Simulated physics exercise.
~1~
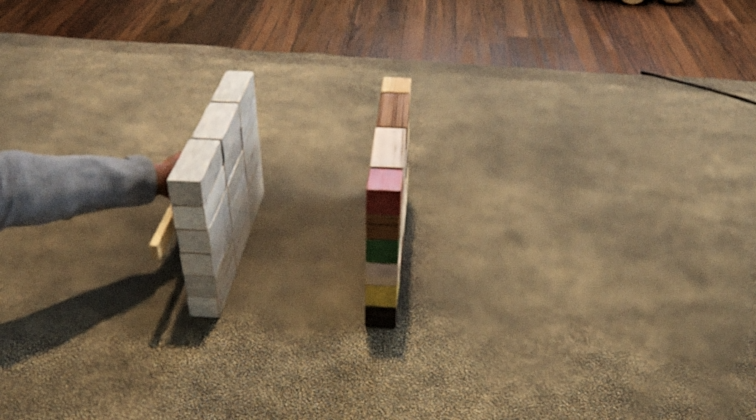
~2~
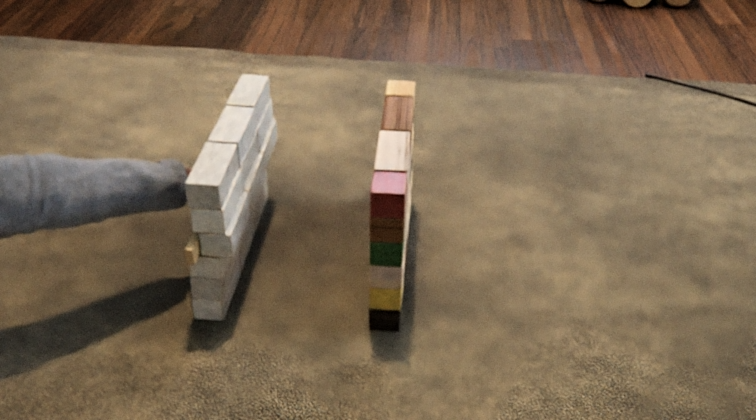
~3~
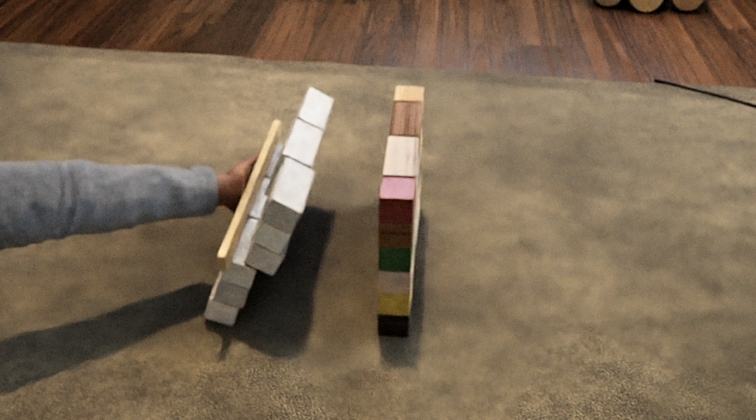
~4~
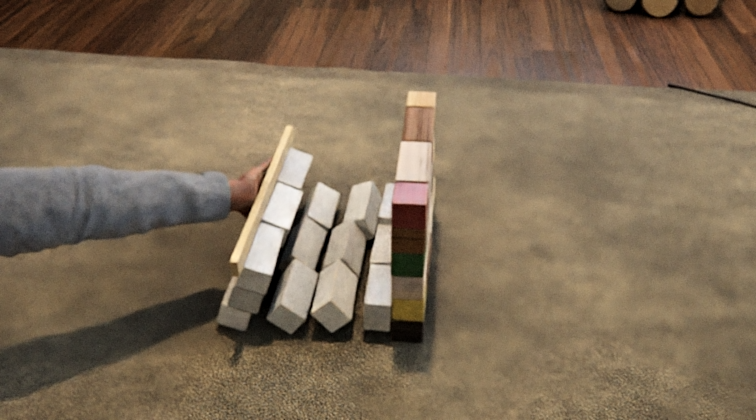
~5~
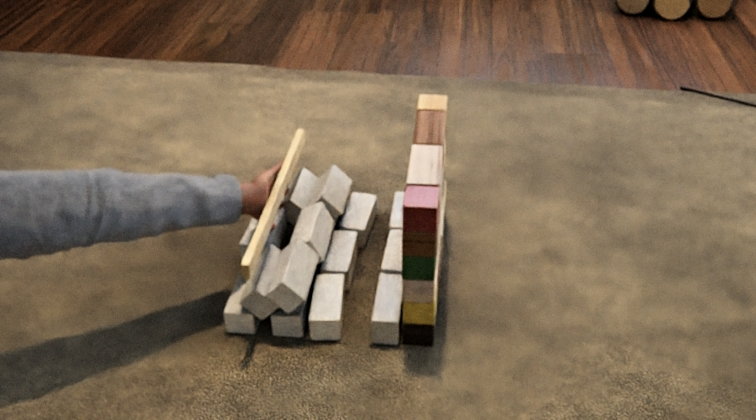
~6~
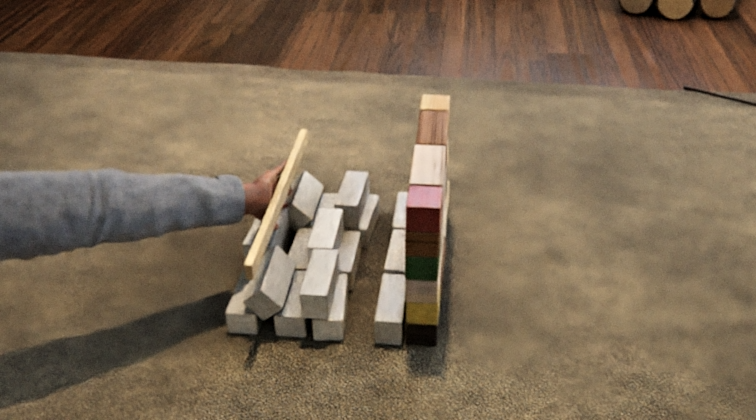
A hand in a gray sleeve pushed a wooden strip against a wall of pale blocks, tipping it rightward until many blocks tumbled toward the colorful wall behind, which stayed standing as the pale ones settled in a heap between strip and wall.
